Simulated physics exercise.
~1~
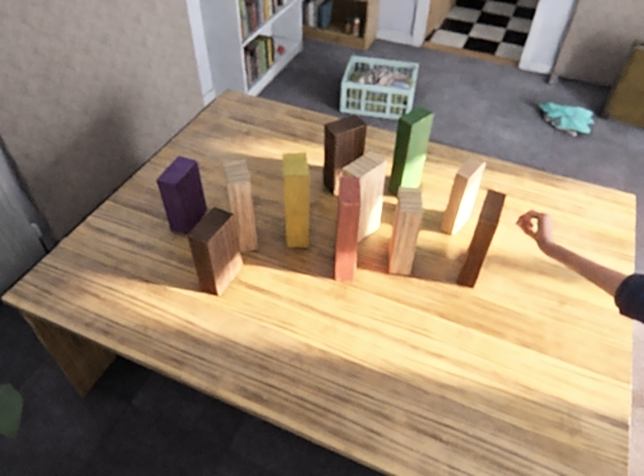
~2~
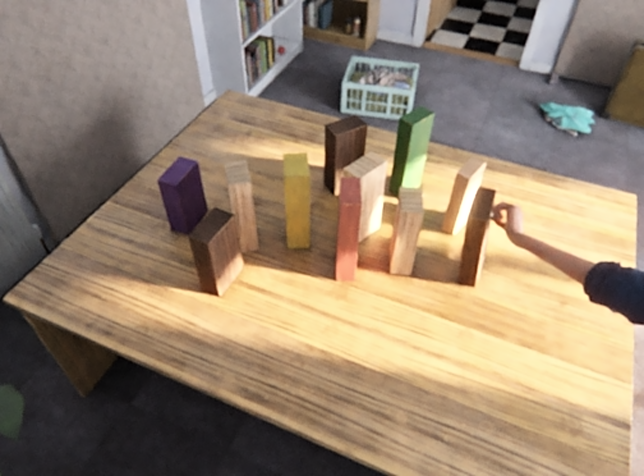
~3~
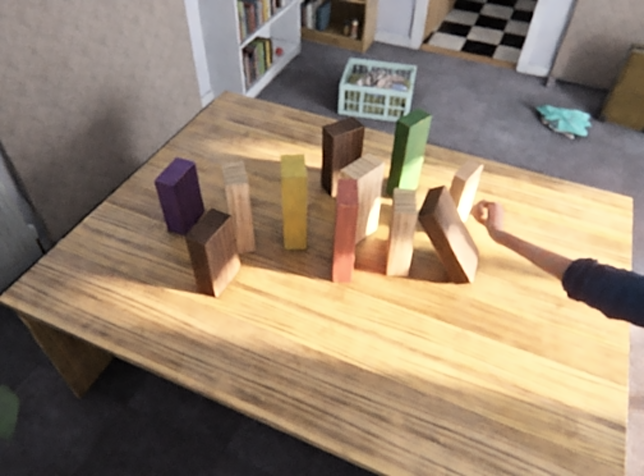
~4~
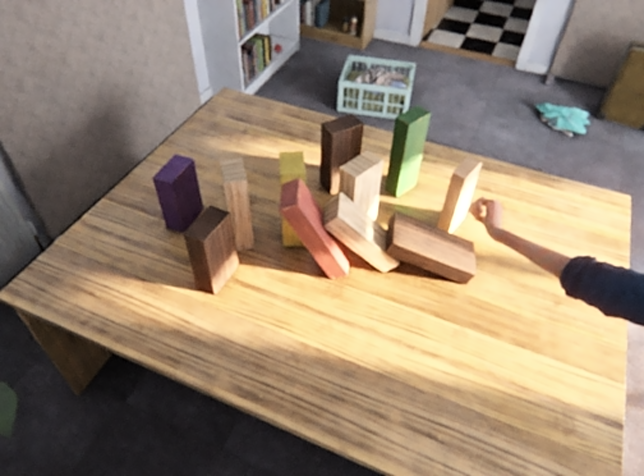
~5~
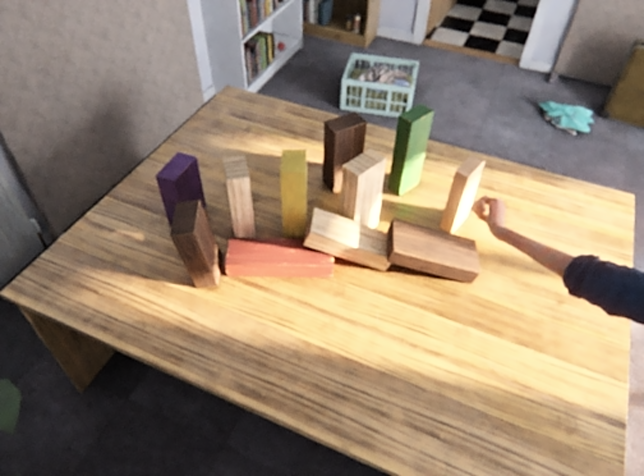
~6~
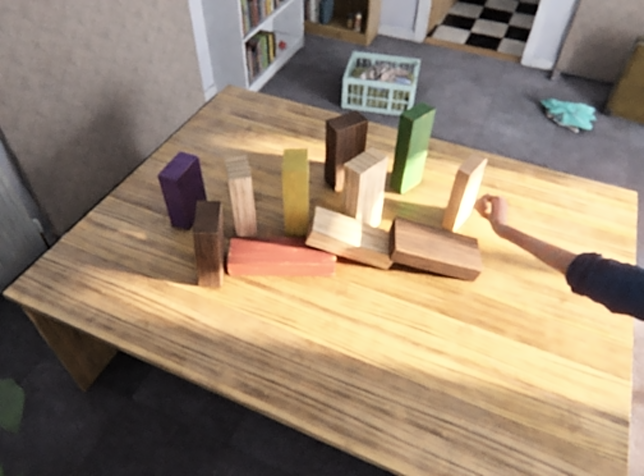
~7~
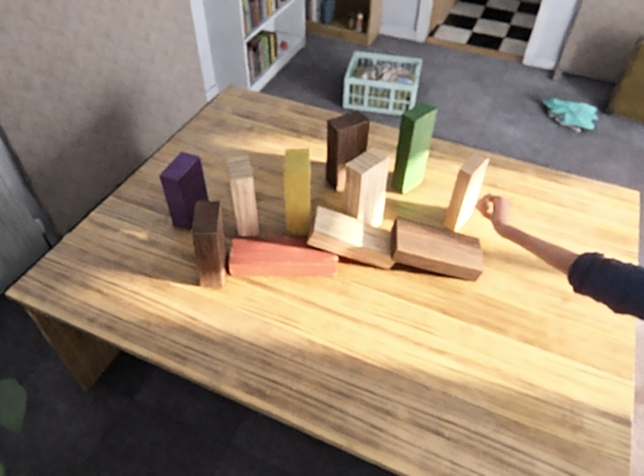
Dark brown block tipping left under a hand's push, toppling a pale block and then the red one, the rest left standing.
